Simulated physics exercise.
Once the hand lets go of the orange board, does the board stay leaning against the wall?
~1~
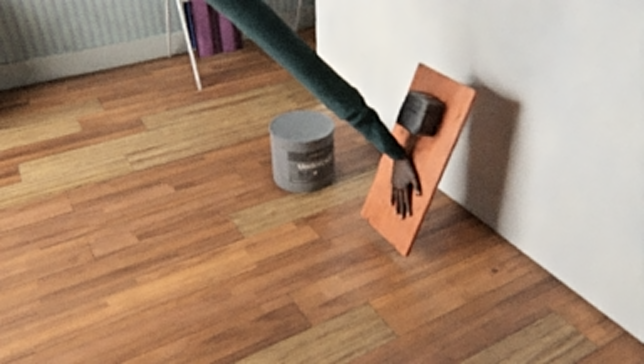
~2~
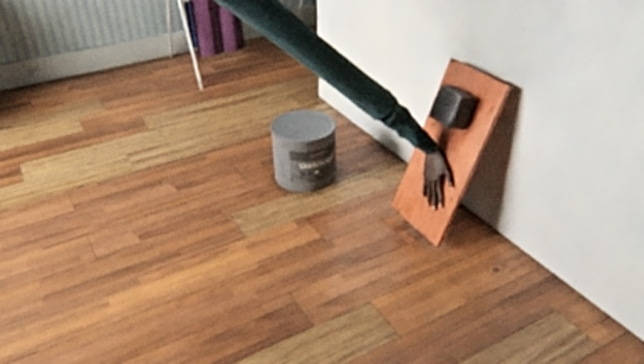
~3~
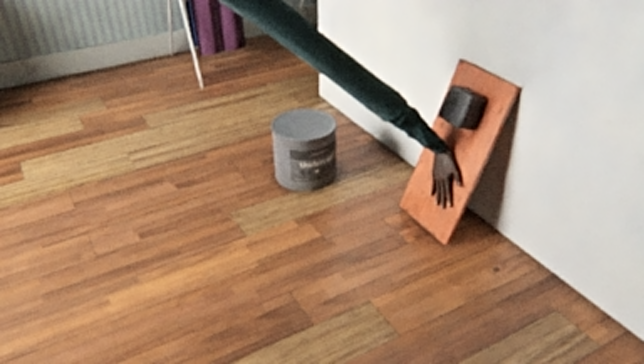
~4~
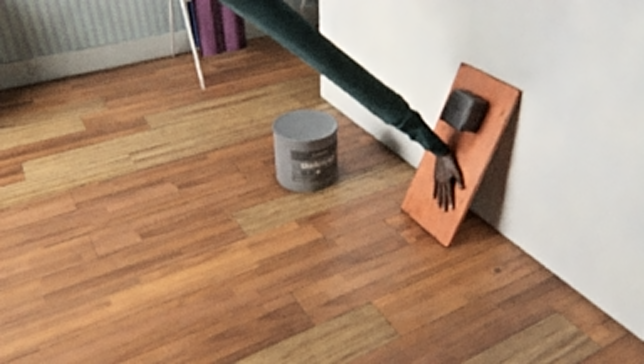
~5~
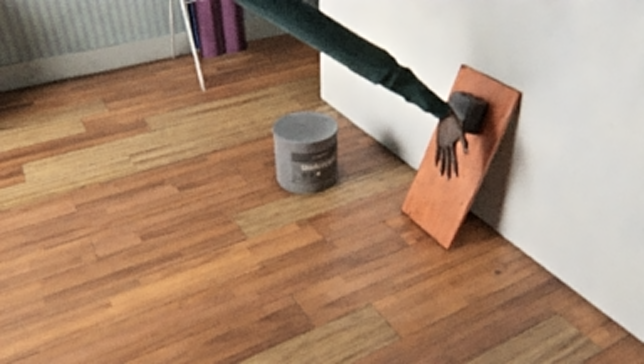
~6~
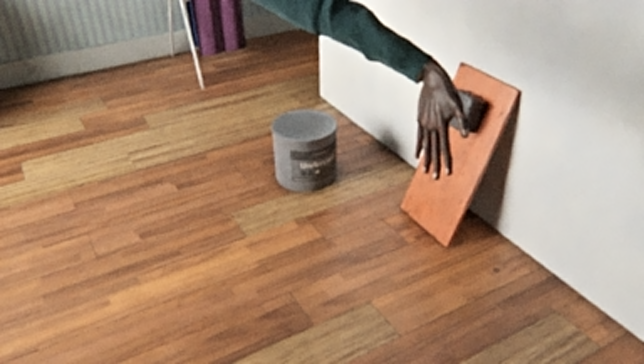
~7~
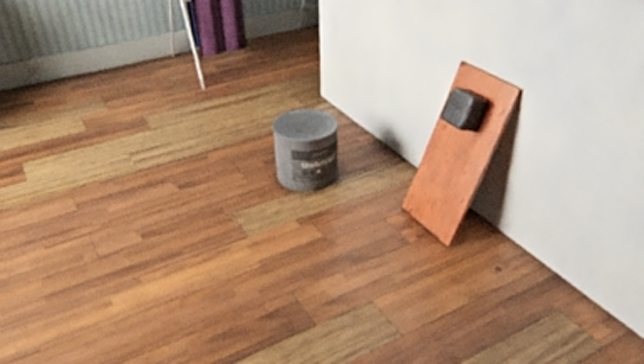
Yes, the orange board stays leaning against the wall after the hand has let go and left the view.
